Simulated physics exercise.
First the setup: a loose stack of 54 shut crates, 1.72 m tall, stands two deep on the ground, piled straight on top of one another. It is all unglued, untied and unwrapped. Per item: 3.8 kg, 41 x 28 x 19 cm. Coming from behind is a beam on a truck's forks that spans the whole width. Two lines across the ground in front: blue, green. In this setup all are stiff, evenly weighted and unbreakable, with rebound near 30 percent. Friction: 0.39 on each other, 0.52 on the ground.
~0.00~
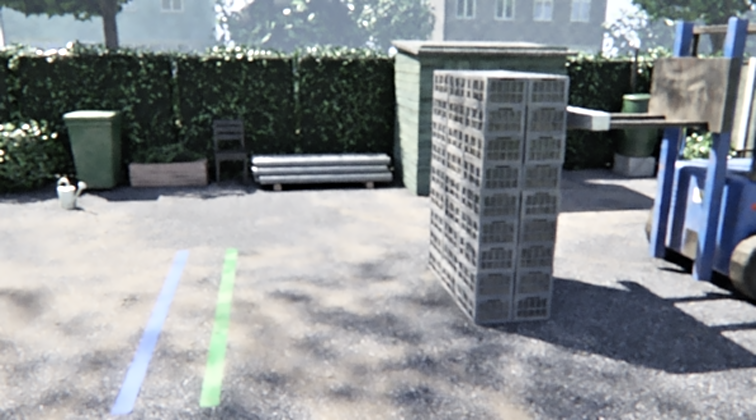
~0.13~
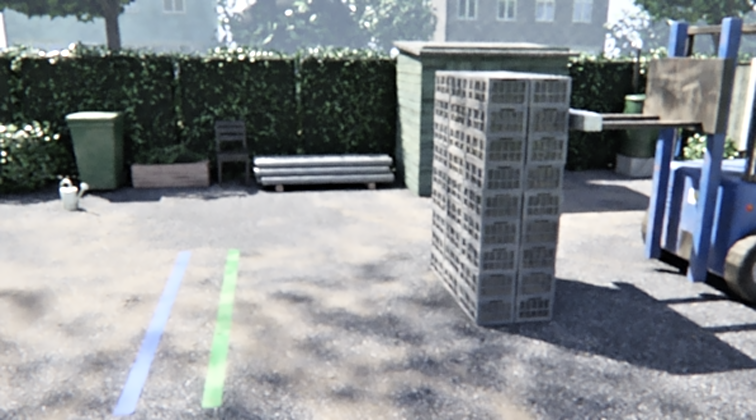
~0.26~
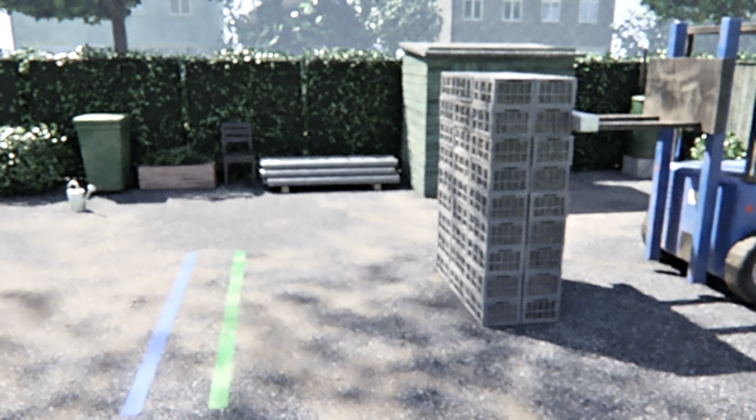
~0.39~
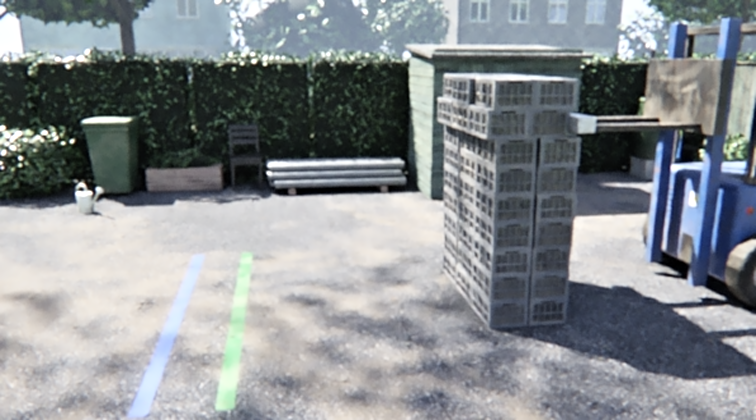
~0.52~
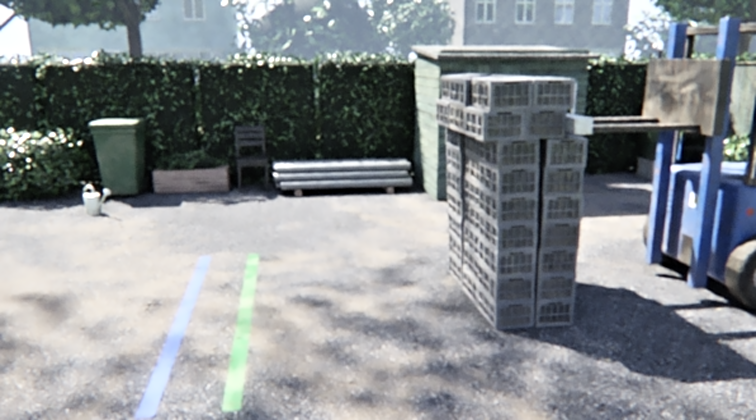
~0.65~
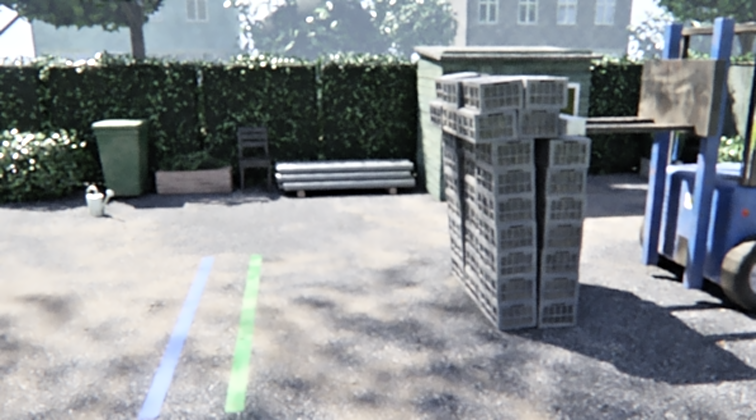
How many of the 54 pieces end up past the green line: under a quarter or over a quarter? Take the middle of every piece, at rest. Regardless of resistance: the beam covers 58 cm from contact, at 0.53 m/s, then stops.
Less than a quarter.
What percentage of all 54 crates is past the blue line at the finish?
5 %, roughly.
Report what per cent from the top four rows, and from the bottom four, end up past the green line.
Top 30 per cent versus bottom 0 per cent.
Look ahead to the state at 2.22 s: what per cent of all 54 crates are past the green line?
10 per cent by then.
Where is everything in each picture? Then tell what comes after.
In the first picture (each place is the centre of the face we see best; the camera pans a little), beam (600, 122) 12 cm from the stack; green line, near end, (218, 348); blue line, near end, (144, 354); all in place.
Beam (592, 123) 48 mm from the stack, in the second picture.
Beam (588, 124) 21 mm in; 3 have shifted, in the third picture.
Beam (586, 125) 9 cm in; 14 have shifted, in the fourth picture.
Beam (582, 126) 16 cm in; steepest lean 4°, the crate at (448, 89); 22 have shifted, in the fifth picture.
Beam (575, 127) 23 cm in; green line, near end, (242, 354); blue line, near end, (170, 359); steepest lean 8°, the crate at (441, 91); 31 have shifted, in the sixth picture.
By 0.96 s, none of the 54 crates past the green line, 33 disturbed.
By 1.76 s, 1 of the 54 crates past the green line.
By 2.22 s, 6 of the 54 crates past the green line.
When it is over (3.7 s), 7 of the 54 crates past the green line. That is 13 per cent.
